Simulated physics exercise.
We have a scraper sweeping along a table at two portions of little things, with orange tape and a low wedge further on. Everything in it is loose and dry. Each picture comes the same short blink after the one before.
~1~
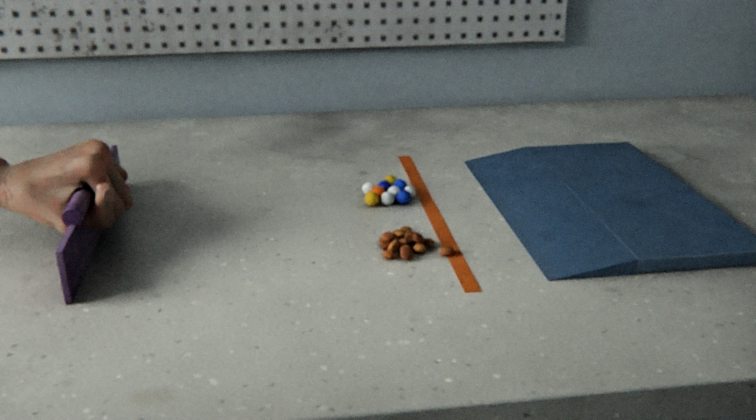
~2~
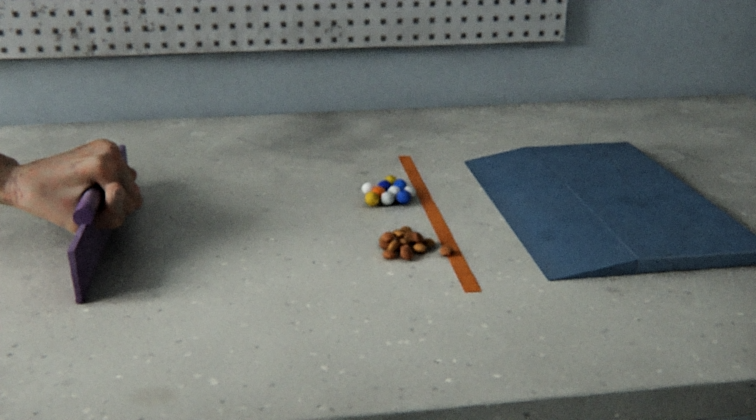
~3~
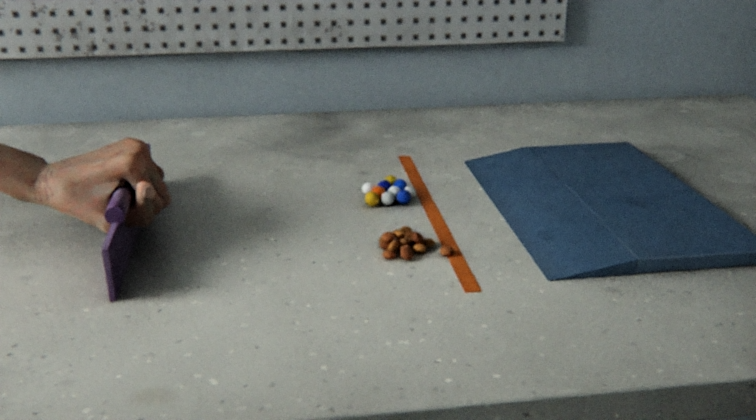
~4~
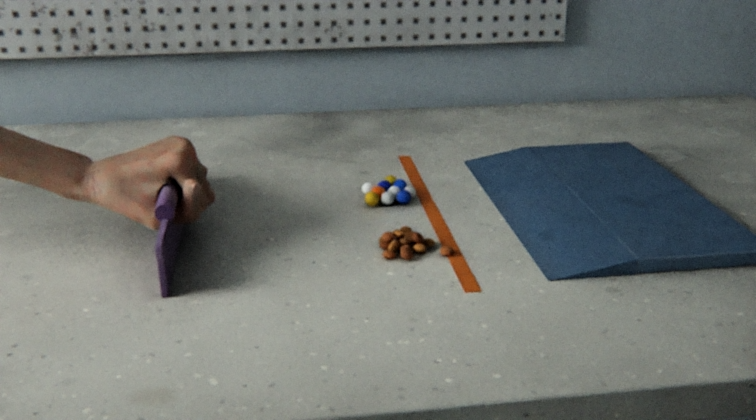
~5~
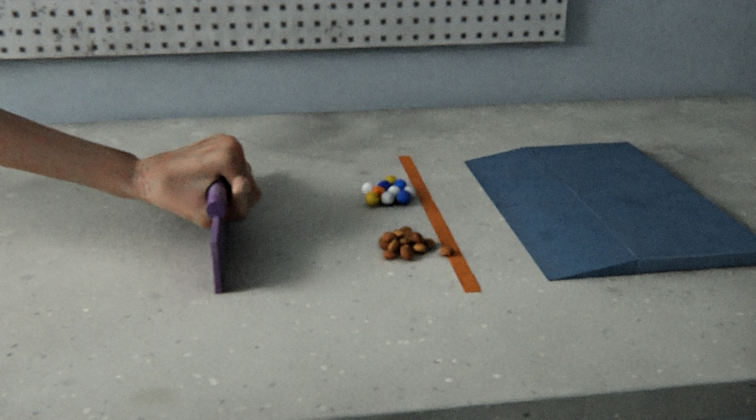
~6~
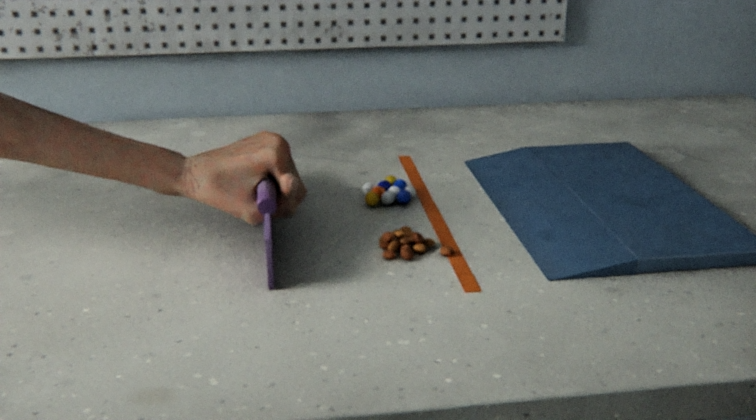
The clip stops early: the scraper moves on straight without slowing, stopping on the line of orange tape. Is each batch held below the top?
The near batch: Yes, it stays below; the far batch: No, some goes over.
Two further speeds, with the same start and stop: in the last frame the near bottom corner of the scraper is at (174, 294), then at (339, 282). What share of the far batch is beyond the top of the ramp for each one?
Try 1: Around 0 percent; try 2: Around 100 percent.
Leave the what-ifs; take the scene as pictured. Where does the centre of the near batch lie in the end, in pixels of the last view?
Close to (520, 235) in pixels.
Then, 0.13 s past the last view, scraper still moving, near (366, 175); near batch all short of the ramp; far batch all short of the ramp.
Then, 0.28 s past the last view, scraper stopped at the orange tape; near batch all short of the ramp; far batch about a quarter on the ramp, most short of the ramp.
Then, 0.56 s past the last view, scraper stopped at the orange tape; near batch about a third on the ramp, about two thirds short of the ramp; far batch all past the top.
Finally, scraper stopped at the orange tape; near batch none past the top, about a third on the ramp, about two thirds short of the ramp; far batch all past the top.
